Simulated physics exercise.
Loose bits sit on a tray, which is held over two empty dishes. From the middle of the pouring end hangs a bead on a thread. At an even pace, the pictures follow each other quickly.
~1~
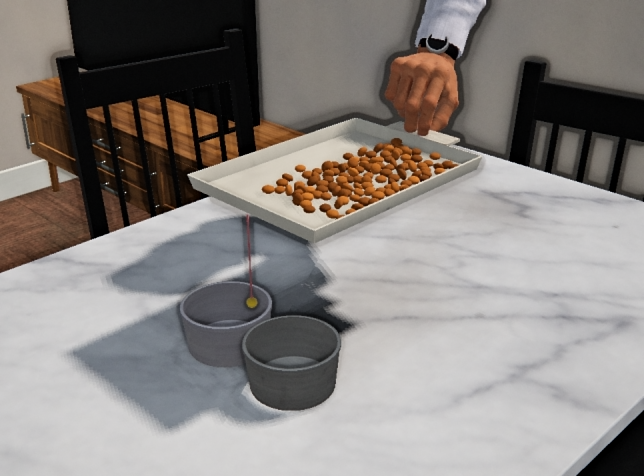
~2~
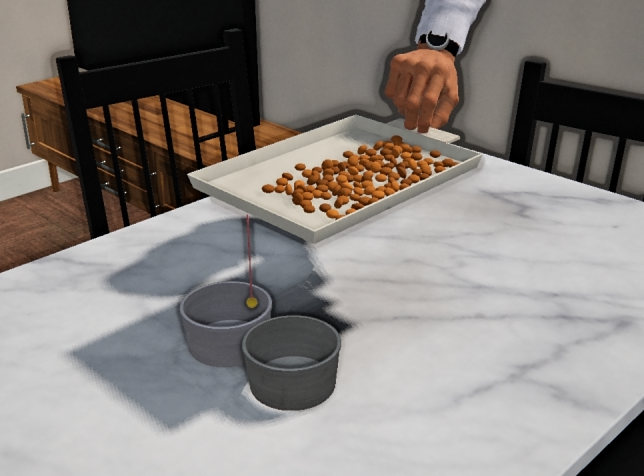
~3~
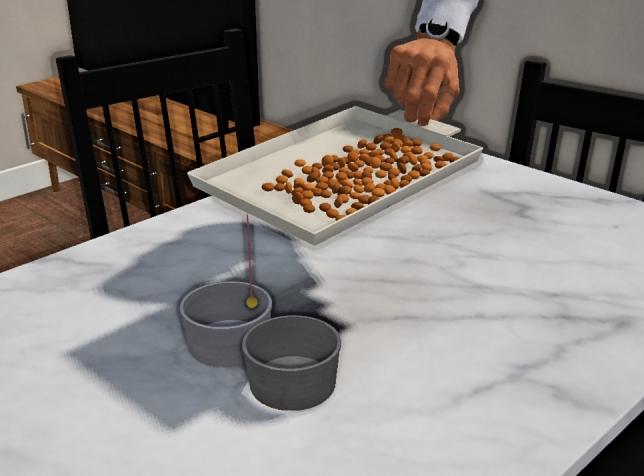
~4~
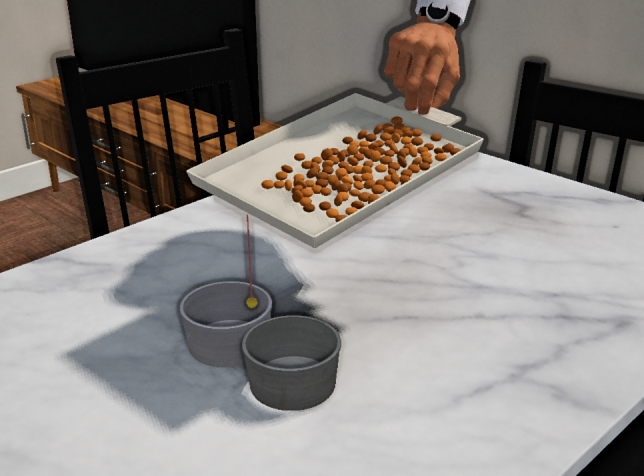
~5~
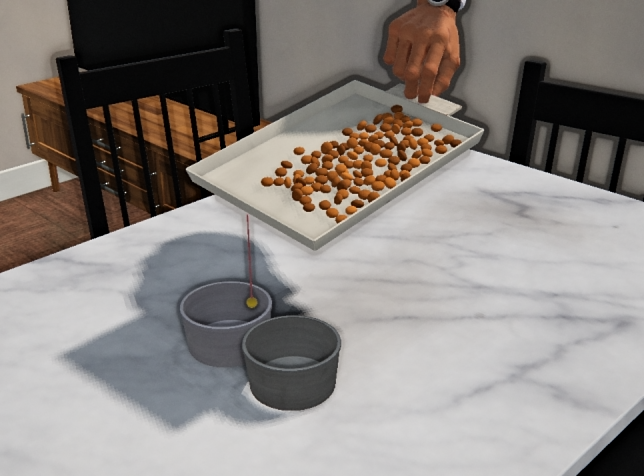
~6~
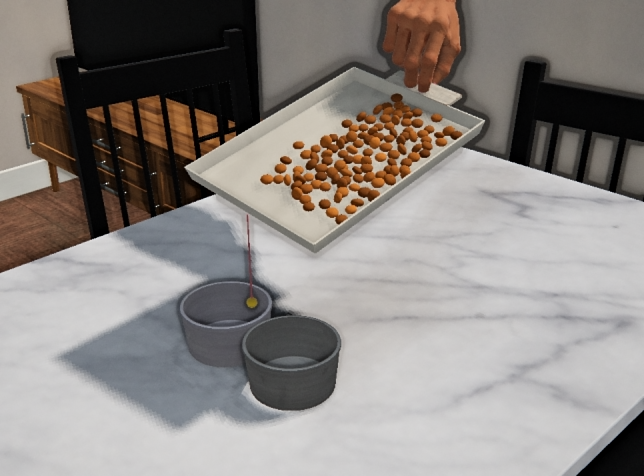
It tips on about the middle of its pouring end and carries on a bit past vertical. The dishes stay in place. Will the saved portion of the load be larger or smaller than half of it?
It is larger than half.
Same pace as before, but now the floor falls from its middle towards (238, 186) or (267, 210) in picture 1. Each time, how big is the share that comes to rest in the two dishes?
Lab note: Case 1 near 50 %, case 2 near 40 %.
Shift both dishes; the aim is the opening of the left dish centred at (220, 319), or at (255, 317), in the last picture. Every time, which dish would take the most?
Well, the first go goes to the rightmost dish, and the second to the rightmost dish.
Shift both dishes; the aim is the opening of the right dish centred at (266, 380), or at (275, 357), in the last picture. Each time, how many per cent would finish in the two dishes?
It would be roughly 30 per cent, followed by roughly 80 per cent.
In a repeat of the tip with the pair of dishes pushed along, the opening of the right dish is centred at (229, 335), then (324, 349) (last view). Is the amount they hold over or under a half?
Well, not up to half at the first spot and in excess of half at the second.
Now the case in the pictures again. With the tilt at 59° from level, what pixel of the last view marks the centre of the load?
(314, 209).
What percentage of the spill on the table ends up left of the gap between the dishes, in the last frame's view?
Left fraction: Around 30 per cent.
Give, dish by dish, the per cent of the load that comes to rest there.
Out of every hundred, close to 0 go left and close to 80 go right.
Just after the last frame, tray tipped steeply; almost all on the tray; just a few in the air.
A moment on, tray tipped right over; about a tenth on the tray; roughly two thirds in the right dish; just a few in the left dish; roughly a quarter outside both; just a few in the air.
Further on, tray tipped past a quarter turn; the larger part in the right dish; just a few in the left dish; roughly a quarter outside both.
When it is over, tray tipped past a quarter turn; the larger part in the right dish; just a few in the left dish; roughly a quarter outside both.
